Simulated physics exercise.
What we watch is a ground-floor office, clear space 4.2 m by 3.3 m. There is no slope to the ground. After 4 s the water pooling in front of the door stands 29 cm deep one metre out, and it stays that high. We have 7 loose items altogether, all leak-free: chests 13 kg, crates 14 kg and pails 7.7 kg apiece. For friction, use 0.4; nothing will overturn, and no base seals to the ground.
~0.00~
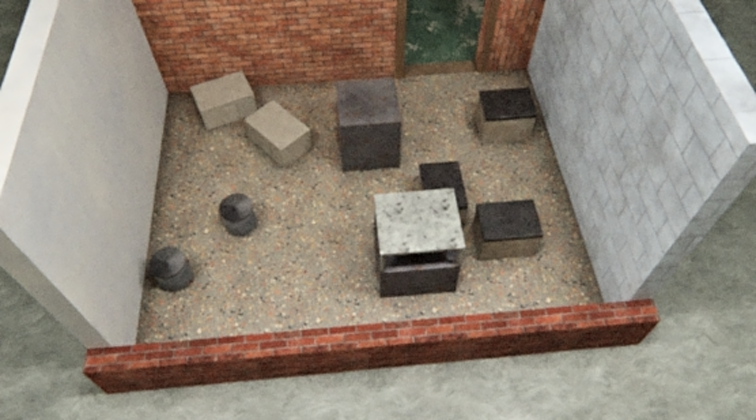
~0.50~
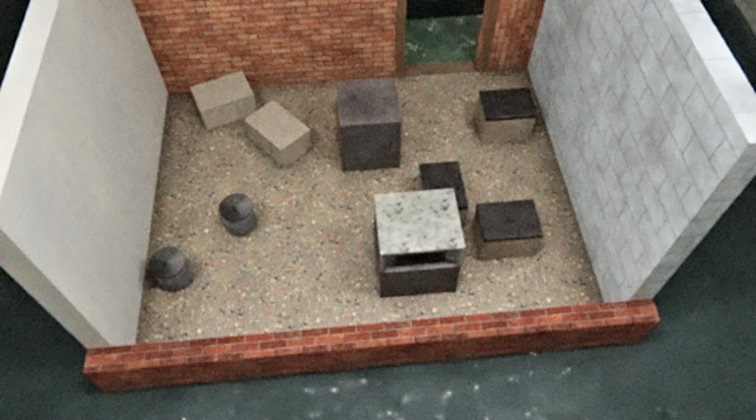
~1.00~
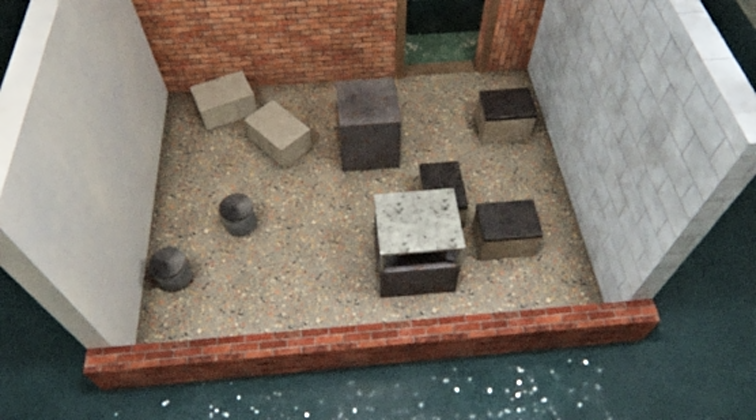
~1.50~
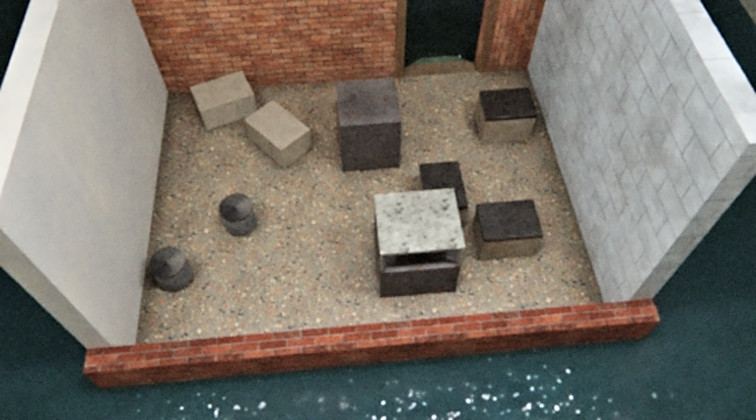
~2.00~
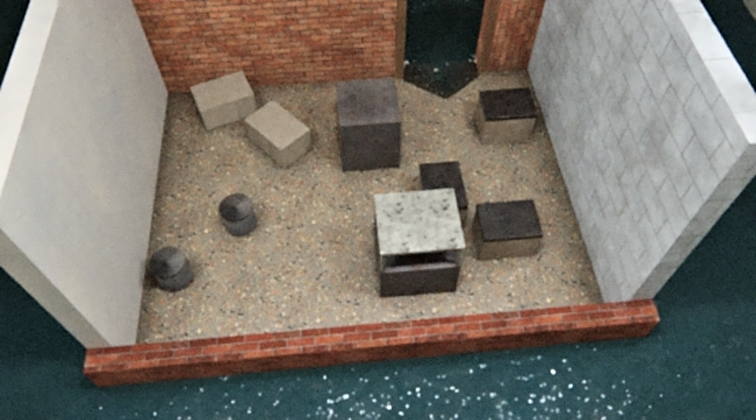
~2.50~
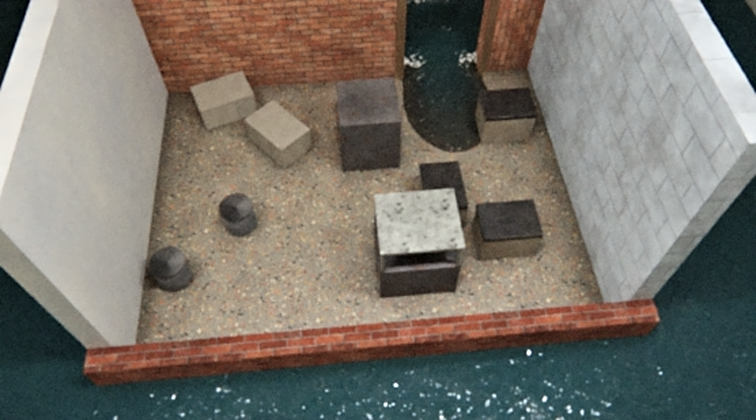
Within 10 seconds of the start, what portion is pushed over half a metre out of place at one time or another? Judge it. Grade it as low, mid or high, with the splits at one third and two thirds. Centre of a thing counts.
Grade: Mid, one to two thirds.
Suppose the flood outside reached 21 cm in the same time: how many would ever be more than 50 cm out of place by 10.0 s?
Under that setup the answer is 3.
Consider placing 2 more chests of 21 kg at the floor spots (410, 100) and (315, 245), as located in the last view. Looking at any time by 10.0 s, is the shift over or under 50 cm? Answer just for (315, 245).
For that one: Smaller.
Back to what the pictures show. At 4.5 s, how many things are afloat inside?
The number is 1.
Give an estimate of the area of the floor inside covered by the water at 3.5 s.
Wet: Near 3.5 m2.
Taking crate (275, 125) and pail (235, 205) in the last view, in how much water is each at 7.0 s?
First roughly 4 cm, second roughly 3 cm.
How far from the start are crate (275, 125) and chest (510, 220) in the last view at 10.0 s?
20 cm and 80 cm respectively.
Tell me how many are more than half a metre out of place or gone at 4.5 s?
The number by then is 1.
After 3.5 s 0 of 7 are over 50 cm from their spots; 0 afloat.
After 4.5 s 1 of 7 are over 50 cm from their spots; 1 afloat.
After 7.0 s 2 of 7 are over 50 cm from their spots; 3 afloat.
After 10.0 s 3 of 7 are over 50 cm from their spots, and 4 have been at some point; 7 afloat.
